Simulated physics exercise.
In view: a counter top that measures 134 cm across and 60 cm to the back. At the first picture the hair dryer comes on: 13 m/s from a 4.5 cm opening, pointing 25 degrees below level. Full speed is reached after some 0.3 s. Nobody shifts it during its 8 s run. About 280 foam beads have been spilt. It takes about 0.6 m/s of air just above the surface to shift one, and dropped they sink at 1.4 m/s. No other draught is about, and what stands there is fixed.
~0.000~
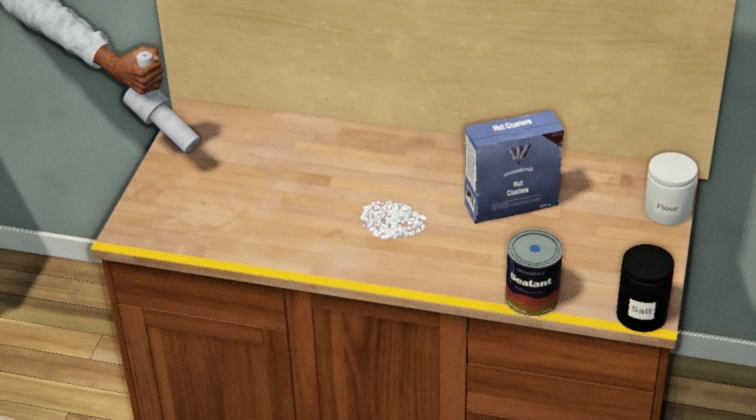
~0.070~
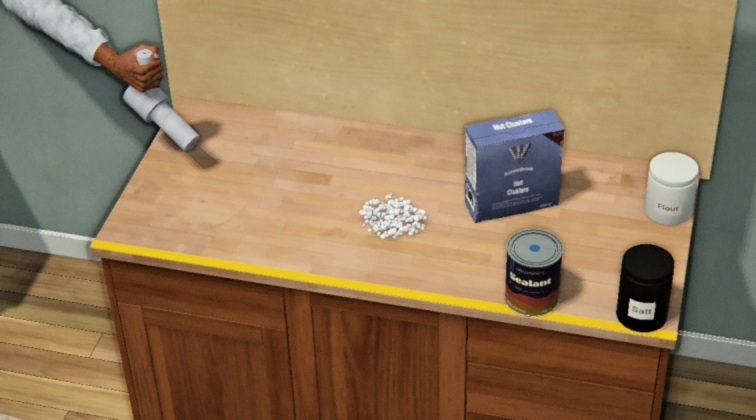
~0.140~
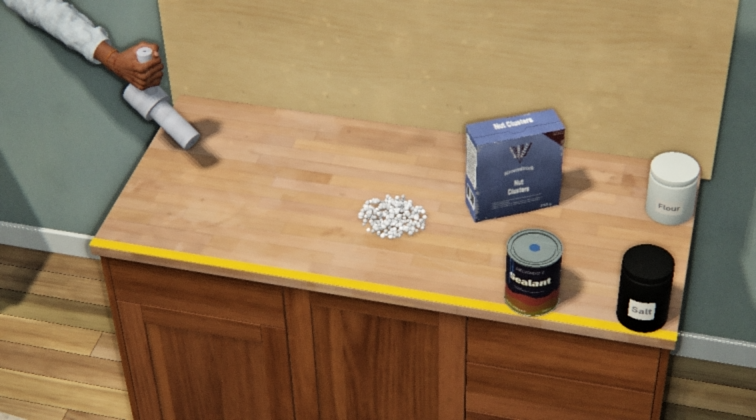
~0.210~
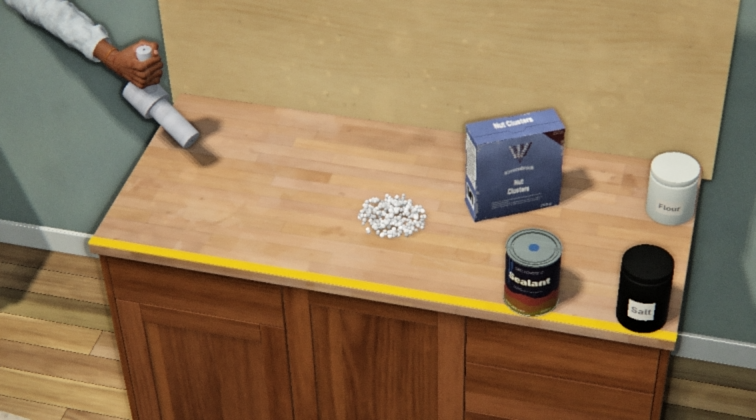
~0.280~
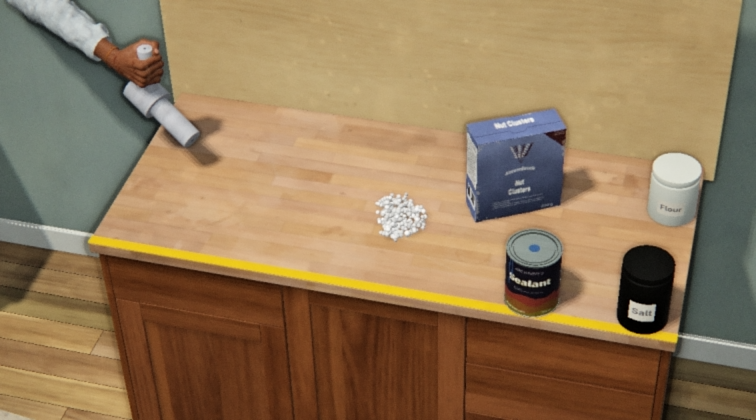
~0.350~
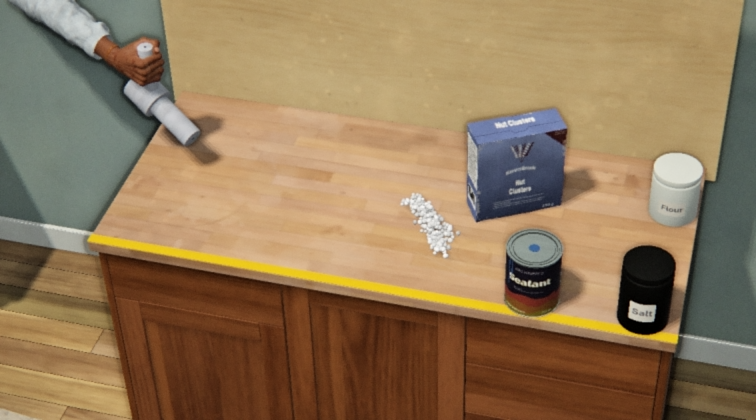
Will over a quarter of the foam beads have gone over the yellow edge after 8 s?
More than a quarter over the yellow edge: No.
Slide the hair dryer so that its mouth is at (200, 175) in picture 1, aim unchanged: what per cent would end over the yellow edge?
It would be near 0 %.
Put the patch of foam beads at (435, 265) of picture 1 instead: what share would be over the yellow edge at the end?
In that case some 60 per cent.
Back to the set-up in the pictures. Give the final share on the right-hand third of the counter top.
Near 2 %.
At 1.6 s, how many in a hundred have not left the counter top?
Near 20 %.
After 1.6 s the count stands so, 4 % are over the yellow edge; the middle of those still in play is near (617, 235).
After 2.6 s the count stands so, 5 % are over the yellow edge.
After 4.4 s the count stands so, 5 % are over the yellow edge.
After 8.0 s, at the end, 6 % are over the yellow edge.
